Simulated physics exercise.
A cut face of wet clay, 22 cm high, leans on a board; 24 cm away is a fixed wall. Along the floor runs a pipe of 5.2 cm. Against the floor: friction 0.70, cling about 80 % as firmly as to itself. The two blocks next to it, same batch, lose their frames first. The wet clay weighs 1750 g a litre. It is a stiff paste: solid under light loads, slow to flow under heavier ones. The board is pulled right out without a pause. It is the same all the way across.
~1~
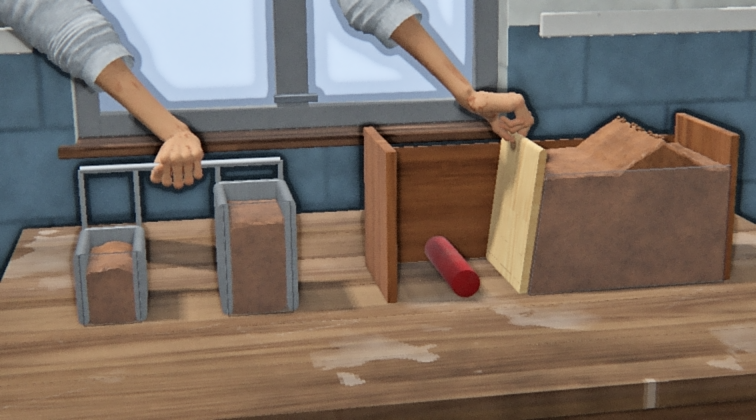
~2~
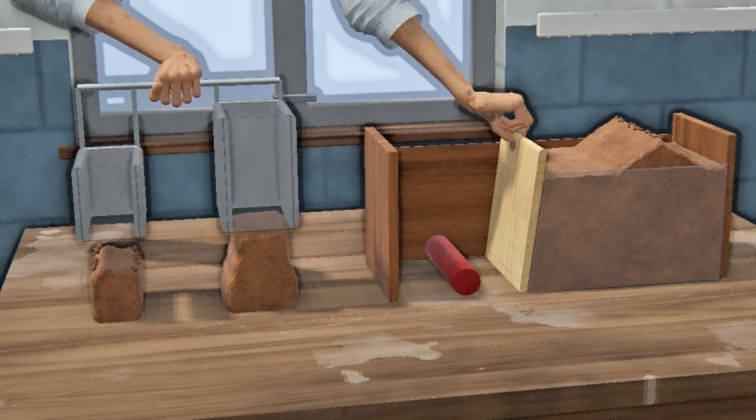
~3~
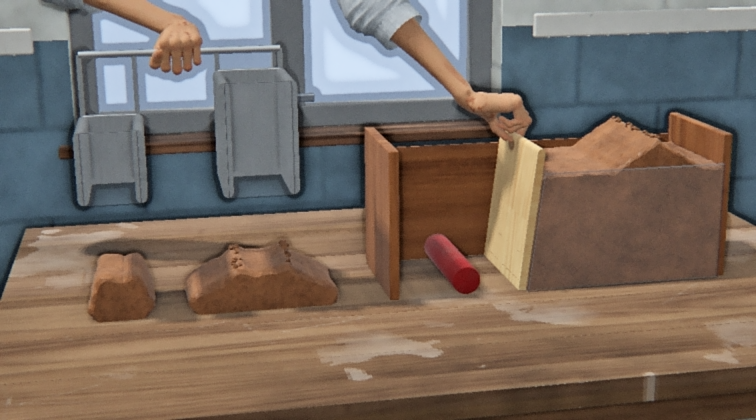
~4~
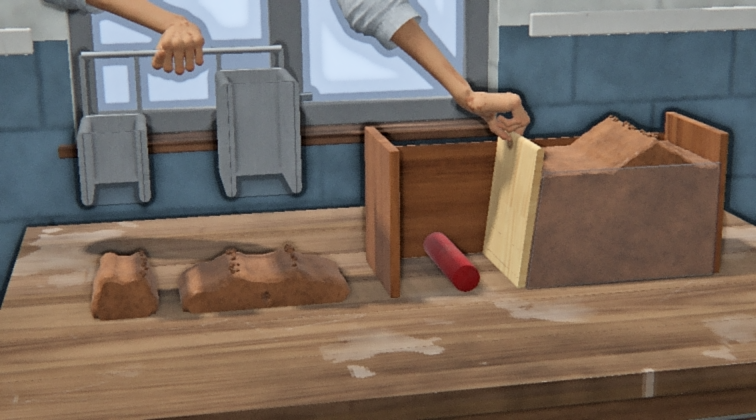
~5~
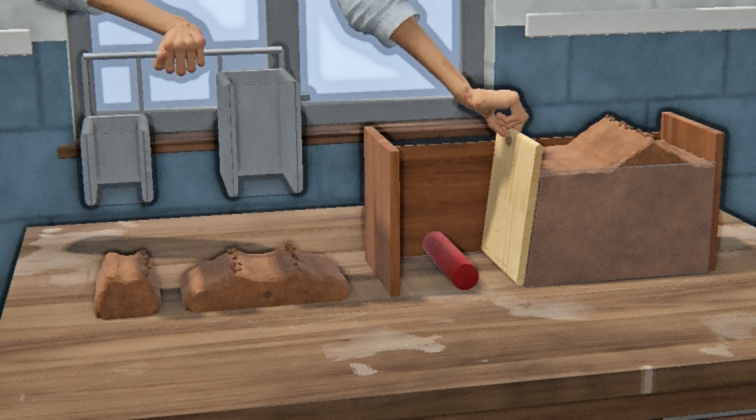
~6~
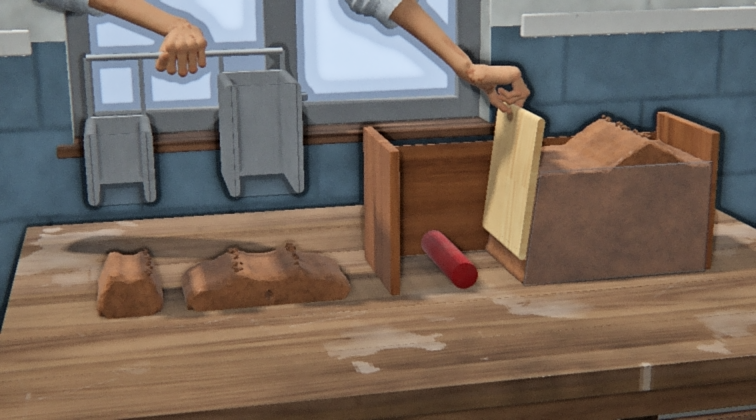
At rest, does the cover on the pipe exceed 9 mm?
Its top is buried at the end.
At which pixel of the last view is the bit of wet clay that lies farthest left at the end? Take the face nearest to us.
Near (455, 258).
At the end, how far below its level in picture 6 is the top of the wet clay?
Some 5.0 cm.
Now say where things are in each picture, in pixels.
The first frame shows top of the board at (545, 174), not yet moved; crest of the wet clay at (661, 144); block heights 10 cm, 17 cm (left to right).
The second frame shows top of the board at (545, 174), not yet moved; crest of the wet clay at (659, 144); block heights 9.3 cm, 14 cm (left to right).
The third frame shows top of the board at (543, 173), not yet moved; crest of the wet clay at (657, 143); block heights 8.1 cm, 7.9 cm (left to right).
The fourth frame shows top of the board at (542, 172), not yet moved; crest of the wet clay at (654, 142); block heights 7.9 cm, 6.7 cm (left to right).
The fifth frame shows top of the board at (541, 168), moved 6 mm; crest of the wet clay at (651, 142); block heights 7.9 cm, 6.7 cm (left to right).
The sixth frame shows top of the board at (543, 142), moved 5.5 cm; crest of the wet clay at (647, 142); block heights 7.9 cm, 6.7 cm (left to right).
Last picture + 0.23 s, the fallen stuff reaches 23 % of the way across and nothing lies on the pipe.
Last picture + 0.50 s, the fallen stuff reaches 50 % of the way across and 3.3 cm lies on the pipe.
Last picture + 0.77 s, the fallen stuff reaches 56 % of the way across and 4.3 cm lies on the pipe.
Last picture + 1.04 s, the fallen stuff reaches 56 % of the way across and 4.3 cm lies on the pipe.
Last picture + 1.08 s, the fallen stuff reaches 56 % of the way across and 4.3 cm lies on the pipe.
